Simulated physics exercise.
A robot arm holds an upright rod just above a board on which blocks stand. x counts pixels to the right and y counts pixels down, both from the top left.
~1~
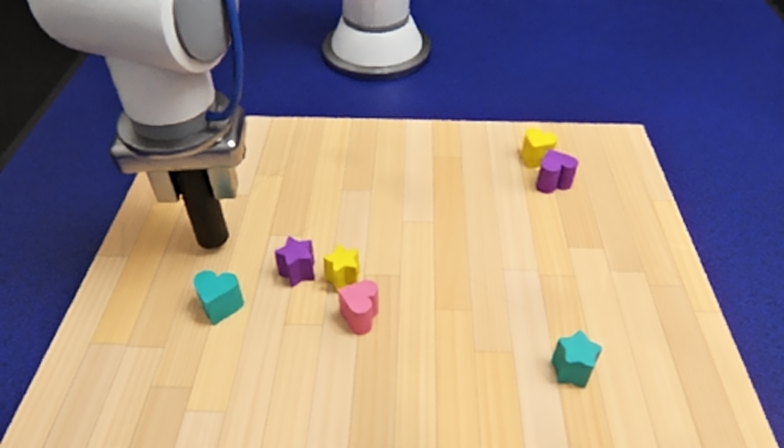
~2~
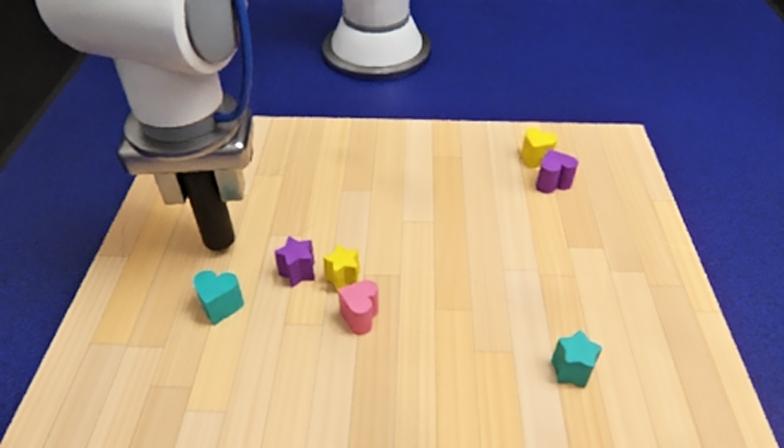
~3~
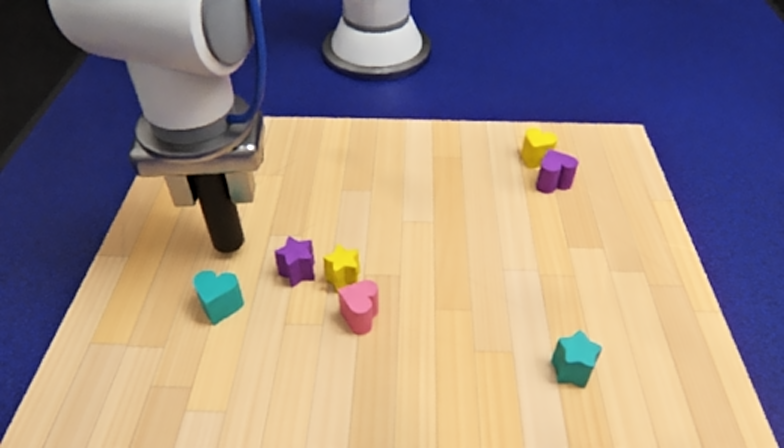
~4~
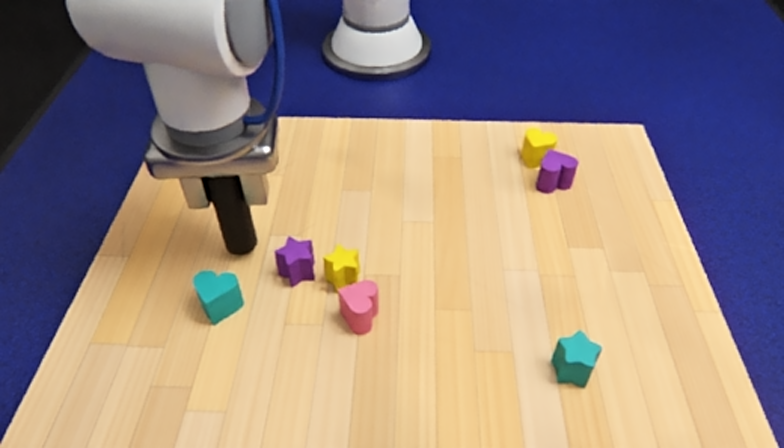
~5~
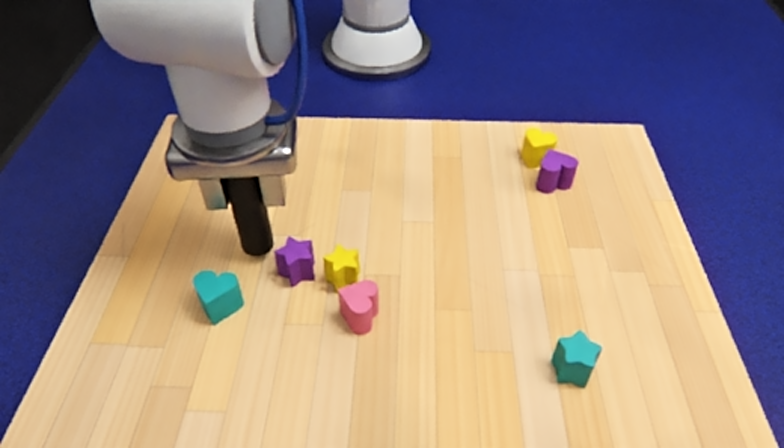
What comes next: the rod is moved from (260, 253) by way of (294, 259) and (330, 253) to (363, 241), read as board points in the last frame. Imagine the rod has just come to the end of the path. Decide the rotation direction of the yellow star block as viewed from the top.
From above, it looks like the yellow star block goes counterclockwise.
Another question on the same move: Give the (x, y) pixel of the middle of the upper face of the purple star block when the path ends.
Expect it around (314, 257).
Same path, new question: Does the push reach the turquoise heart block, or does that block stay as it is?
The turquoise heart block does not move.
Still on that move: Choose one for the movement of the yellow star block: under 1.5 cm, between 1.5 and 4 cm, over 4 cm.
It goes under 1.5 cm.
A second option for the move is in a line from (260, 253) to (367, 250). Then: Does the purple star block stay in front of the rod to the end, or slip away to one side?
It slides aside on the way.
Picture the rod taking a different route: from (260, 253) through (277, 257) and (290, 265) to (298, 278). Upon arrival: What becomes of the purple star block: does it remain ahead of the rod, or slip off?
Still in front.
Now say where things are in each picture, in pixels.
The first picture shows tip of the rod at (213, 238), middles of tops, turquoise heart block at (214, 284), purple star block at (295, 249), yellow star block at (342, 257).
The second picture shows rod at (220, 240), nothing pushed.
The third picture shows rod at (229, 242), nothing pushed.
The fourth picture shows rod at (242, 244), nothing pushed.
The fifth picture shows rod at (258, 245), turquoise heart block at (214, 284), purple star block at (295, 249), yellow star block at (342, 257).
What follows on the original path. One third of the way, rod at (295, 251); purple star block at (307, 255), turned 25° clockwise.
Two thirds of the way, rod at (329, 245); purple star block at (314, 257), turned 55° clockwise; yellow star block at (346, 261), turned 30° anticlockwise.
At the end, rod at (362, 233); turquoise heart block unmoved; purple star block at (314, 257), turned 55° clockwise; yellow star block at (346, 261), turned 30° anticlockwise.
